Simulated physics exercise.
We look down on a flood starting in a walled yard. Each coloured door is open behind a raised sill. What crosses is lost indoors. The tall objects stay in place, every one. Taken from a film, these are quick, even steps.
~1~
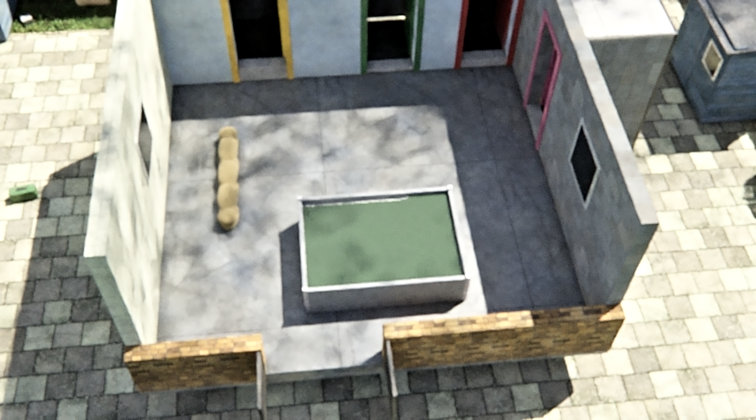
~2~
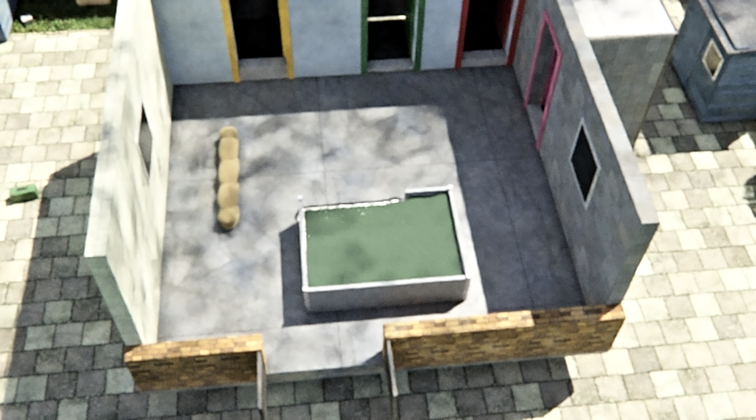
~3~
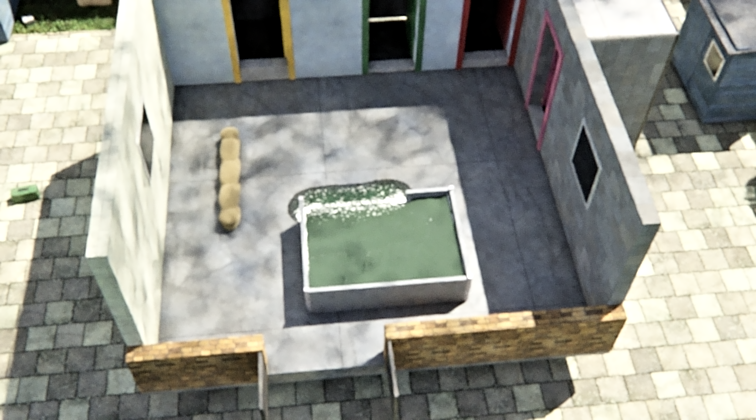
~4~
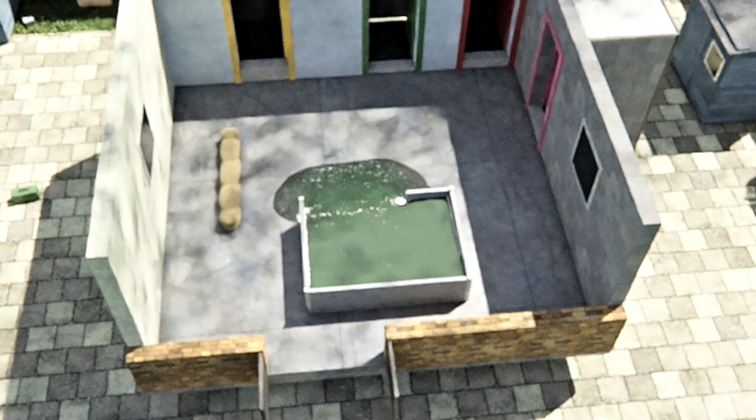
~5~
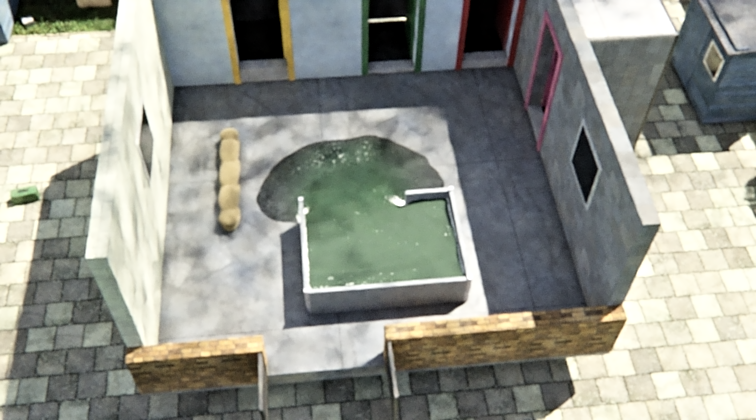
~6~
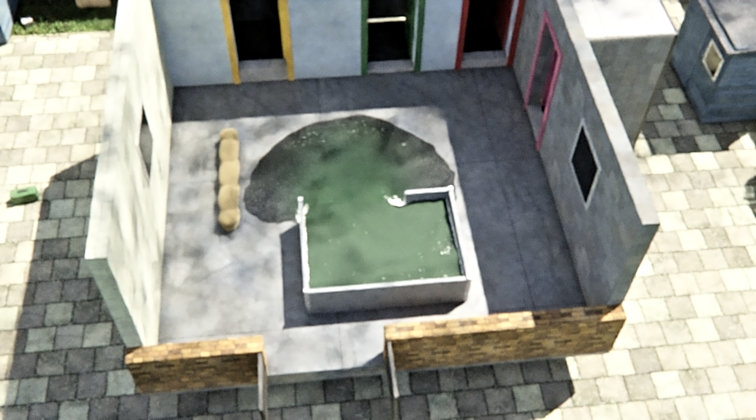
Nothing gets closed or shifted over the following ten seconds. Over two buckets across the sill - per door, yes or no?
Yellow door no, green door yes, pink door no, red door no.
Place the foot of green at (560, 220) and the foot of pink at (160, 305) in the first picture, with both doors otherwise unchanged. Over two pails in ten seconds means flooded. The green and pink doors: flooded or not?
The green one does not overflow, while the pink one does not overflow.
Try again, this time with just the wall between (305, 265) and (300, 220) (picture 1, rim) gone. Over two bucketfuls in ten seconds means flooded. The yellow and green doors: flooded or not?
The yellow door falls short, the green door falls short.
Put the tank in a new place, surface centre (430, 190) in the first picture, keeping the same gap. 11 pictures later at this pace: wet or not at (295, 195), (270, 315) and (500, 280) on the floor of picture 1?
One after the other: Untouched, untouched, untouched.
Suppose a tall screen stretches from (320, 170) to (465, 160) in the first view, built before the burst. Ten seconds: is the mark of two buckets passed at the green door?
My guess is that the green one stays within limits.
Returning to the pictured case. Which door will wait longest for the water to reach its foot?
The pink-painted one.
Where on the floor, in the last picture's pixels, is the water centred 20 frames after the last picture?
Close to pixel (337, 157).
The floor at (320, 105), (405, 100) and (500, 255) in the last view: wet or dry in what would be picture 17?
Result, as listed: Wetted / wetted / not wetted.
A moment on, water covers 30 % of the floor; the yellow door not reached, the green door wet at the sill, nothing in, the pink door not reached, the red door not reached.
Next, water covers 35 % of the floor; the yellow door wet at the sill, nothing in, the green door over two buckets in, the pink door not reached, the red door not reached.
Then, water covers 45 % of the floor; the yellow door wet at the sill, nothing in, the green door over two buckets in, the pink door wet at the sill, nothing in, the red door wet at the sill, nothing in.
Later, water covers 75 % of the floor; the yellow door wet at the sill, nothing in, the green door over two buckets in, the pink door wet at the sill, nothing in, the red door wet at the sill, nothing in.
In the end, water covers 95 % of the floor; the yellow door wet at the sill, nothing in, the green door far over two buckets in, the pink door wet at the sill, nothing in, the red door wet at the sill, nothing in.
